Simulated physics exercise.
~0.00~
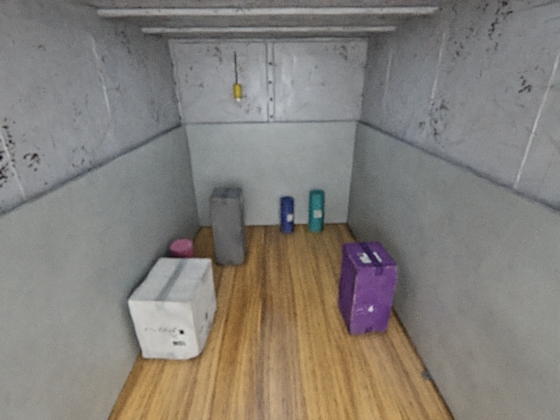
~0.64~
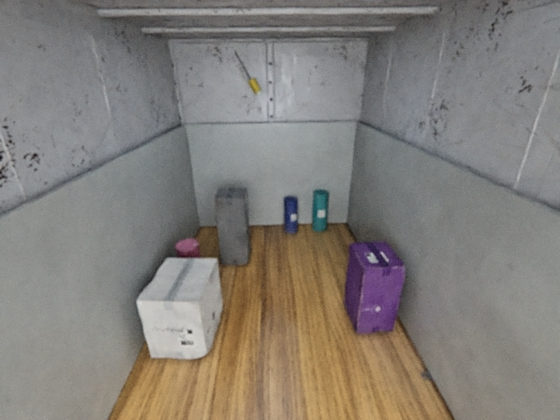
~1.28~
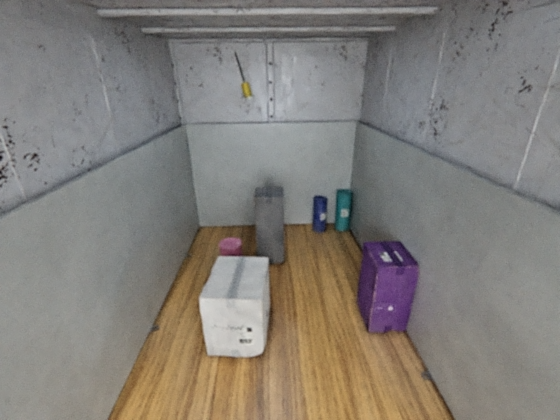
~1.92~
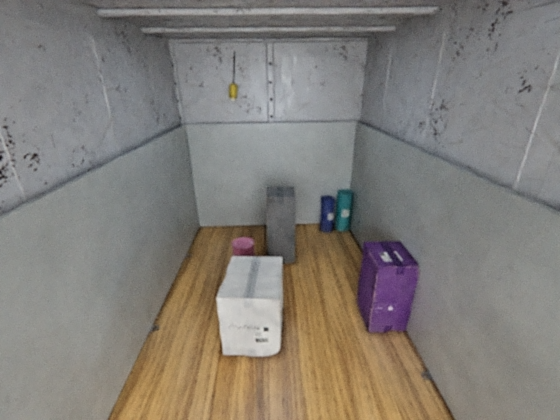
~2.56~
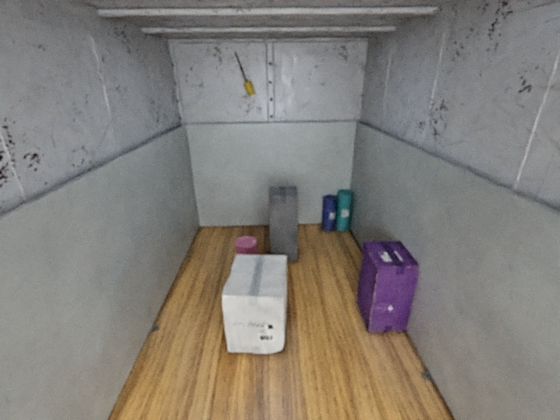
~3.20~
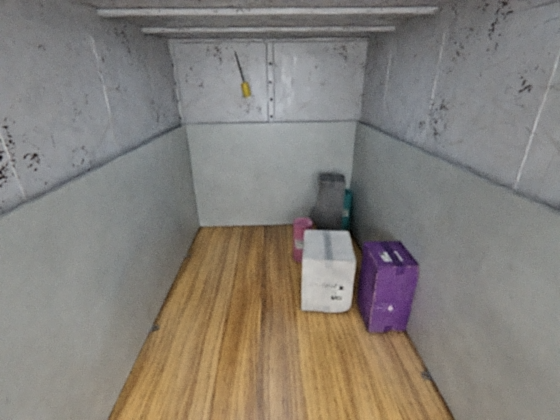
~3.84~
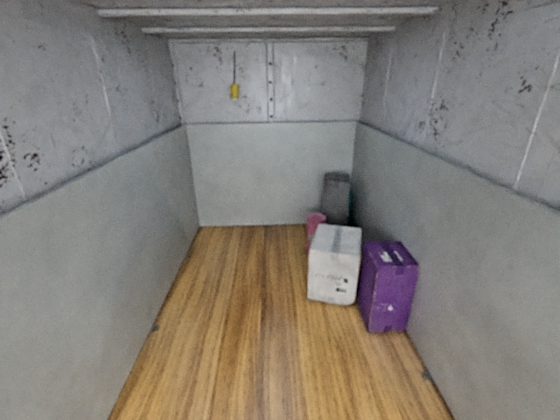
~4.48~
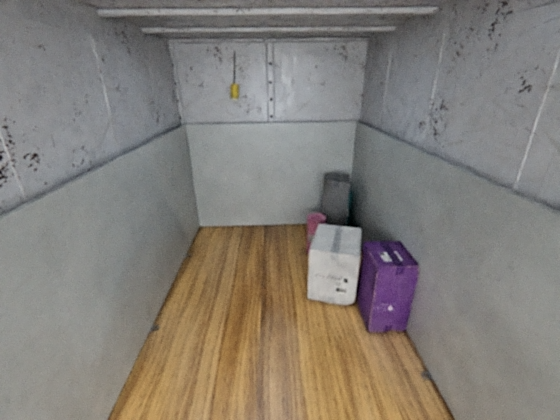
White, grey and pink containers sliding right across a van's wooden floor in stages, ending upright and clustered near the purple box.
